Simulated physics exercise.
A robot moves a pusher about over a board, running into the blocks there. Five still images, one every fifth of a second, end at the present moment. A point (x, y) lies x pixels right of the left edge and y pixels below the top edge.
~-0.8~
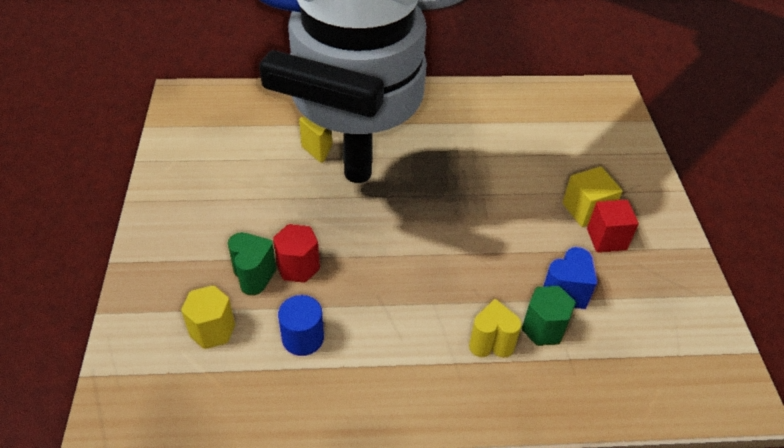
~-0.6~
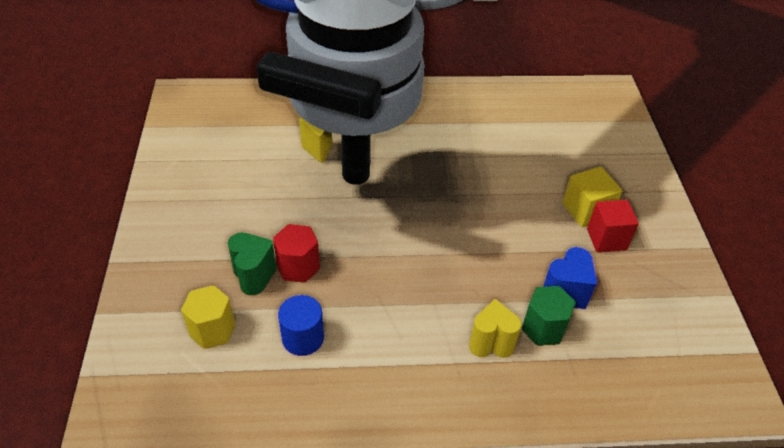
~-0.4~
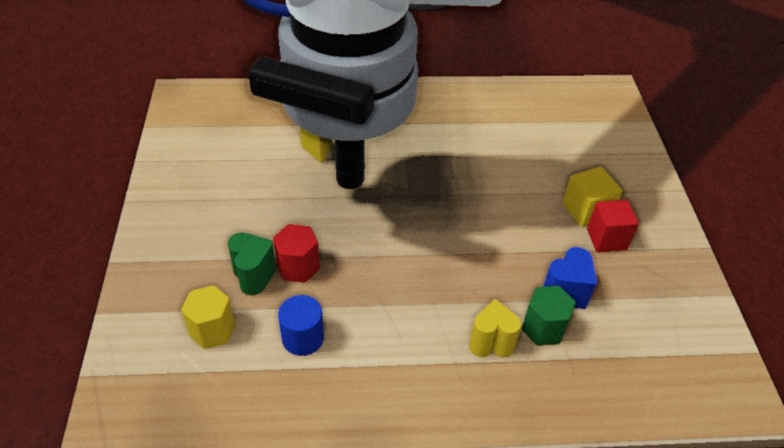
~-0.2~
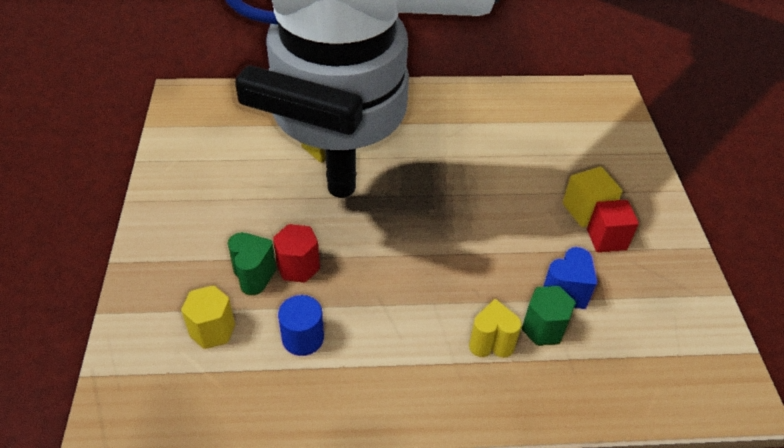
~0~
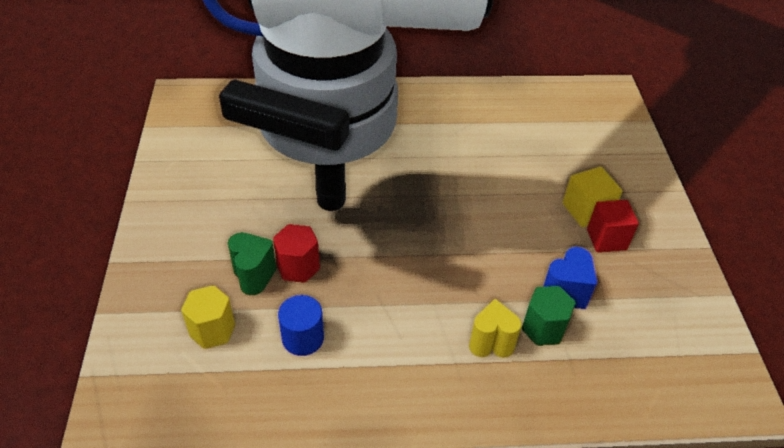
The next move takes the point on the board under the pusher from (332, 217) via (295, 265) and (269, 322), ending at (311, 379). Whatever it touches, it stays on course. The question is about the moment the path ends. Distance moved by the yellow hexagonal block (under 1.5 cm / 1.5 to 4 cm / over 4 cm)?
It shifts under 1.5 cm.
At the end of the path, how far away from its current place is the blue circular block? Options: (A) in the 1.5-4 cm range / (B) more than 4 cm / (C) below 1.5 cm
I'll go with B - more than 4 cm.
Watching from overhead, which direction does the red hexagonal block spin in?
Spins clockwise.
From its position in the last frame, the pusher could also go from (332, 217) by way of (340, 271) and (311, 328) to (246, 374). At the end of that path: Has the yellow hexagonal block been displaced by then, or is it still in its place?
When the path is over, the yellow hexagonal block is still on its spot.
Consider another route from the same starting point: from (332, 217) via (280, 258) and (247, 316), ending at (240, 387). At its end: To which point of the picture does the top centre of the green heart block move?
I'd guess (210, 273).
The first path, step by step. One third of the way, pusher at (293, 250); green heart block at (234, 257), turned 35° clockwise; red hexagonal block at (280, 265).
Two thirds of the way, pusher at (267, 308); green heart block at (231, 258), turned 50° clockwise; red hexagonal block at (257, 329); blue circular block at (305, 324).
At the end, pusher at (310, 366); yellow hexagonal block unmoved; green heart block at (231, 258), turned 50° clockwise; red hexagonal block at (259, 360), turned 40° clockwise; blue circular block at (348, 345).
